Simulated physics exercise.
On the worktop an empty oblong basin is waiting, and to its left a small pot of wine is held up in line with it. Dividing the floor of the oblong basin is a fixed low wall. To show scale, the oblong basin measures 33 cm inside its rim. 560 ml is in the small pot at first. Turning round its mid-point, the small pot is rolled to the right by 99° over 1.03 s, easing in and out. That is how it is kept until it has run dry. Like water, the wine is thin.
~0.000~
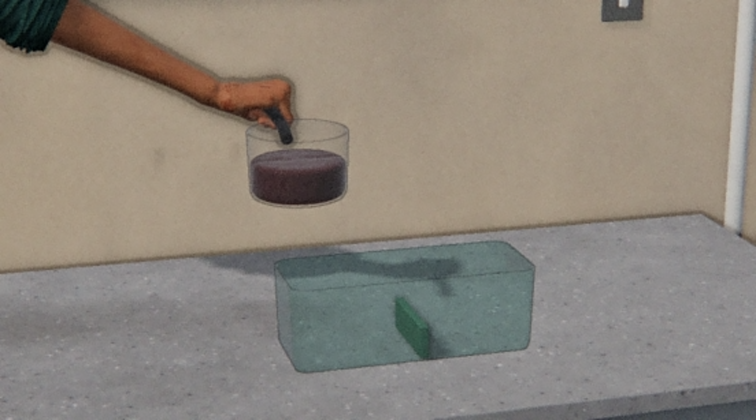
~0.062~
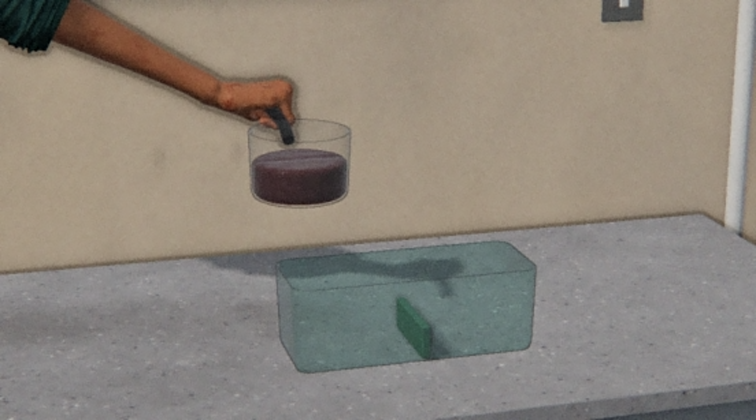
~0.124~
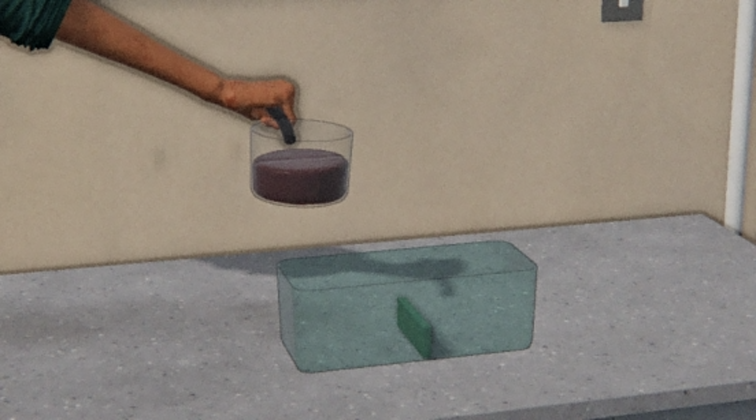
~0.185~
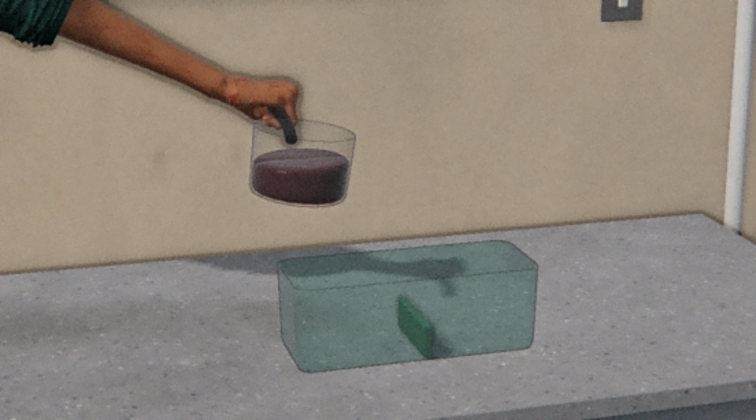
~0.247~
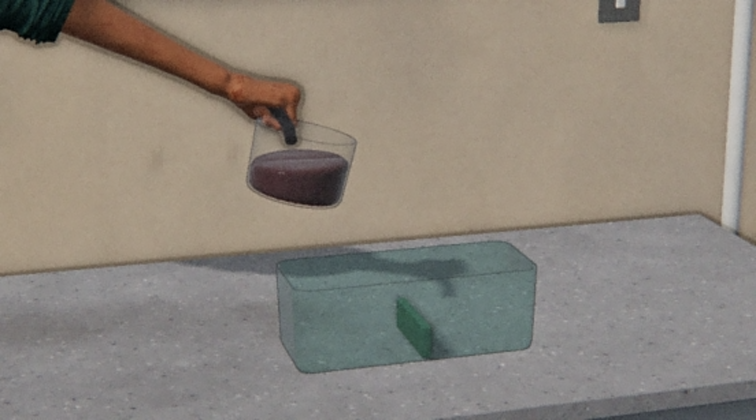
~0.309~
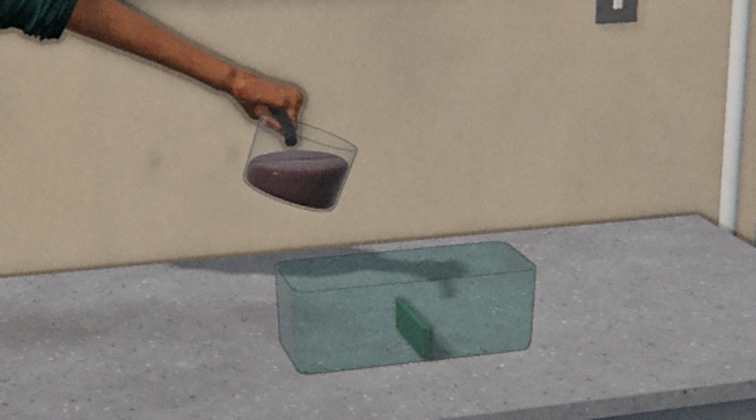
A grey speckled worktop stands against a beige wall, seen from the front and slightly above, with a switch and a white pipe at the upper right. A hand in a dark green sleeve holds a clear pot of dark wine above the left part of an empty, see-through greenish basin with a small green upright piece inside. Slowly at first, then faster, the hand tilts the pot modestly to the right, while the wine's surface stays nearly level.
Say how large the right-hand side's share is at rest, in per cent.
Its share is roughly 10 per cent.
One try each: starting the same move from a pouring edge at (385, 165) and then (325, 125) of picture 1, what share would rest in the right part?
Near 70 in a hundred on the first go and near 5 in a hundred on the second.
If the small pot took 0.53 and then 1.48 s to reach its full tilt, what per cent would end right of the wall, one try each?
Some 5 and 15 per cent, in that order.
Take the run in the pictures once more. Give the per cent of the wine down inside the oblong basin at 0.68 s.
About 2%.
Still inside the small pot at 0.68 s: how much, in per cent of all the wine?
Roughly 72 per cent.
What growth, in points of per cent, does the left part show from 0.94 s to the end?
38 %.
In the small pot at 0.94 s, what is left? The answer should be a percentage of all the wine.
Near 22 percent, more or less.
Then, 0.68 s in, the tilt is 73° and 73 per cent is still to pour, 2 is left of the wall and 0 right of it.
Then, 0.94 s in, the tilt is 97° and 22 per cent is still to pour, 52 is left of the wall and 8 right of it.
Then, 1.23 s in, the tilt is 99° and 3 per cent is still to pour, 82 is left of the wall and 8 right of it.
Then, 1.53 s in, the tilt is 99° and 0 per cent is still to pour, 89 is left of the wall and 9 right of it.
Finally, 89 per cent lies left of the wall, 10 right of it and 1 outside.
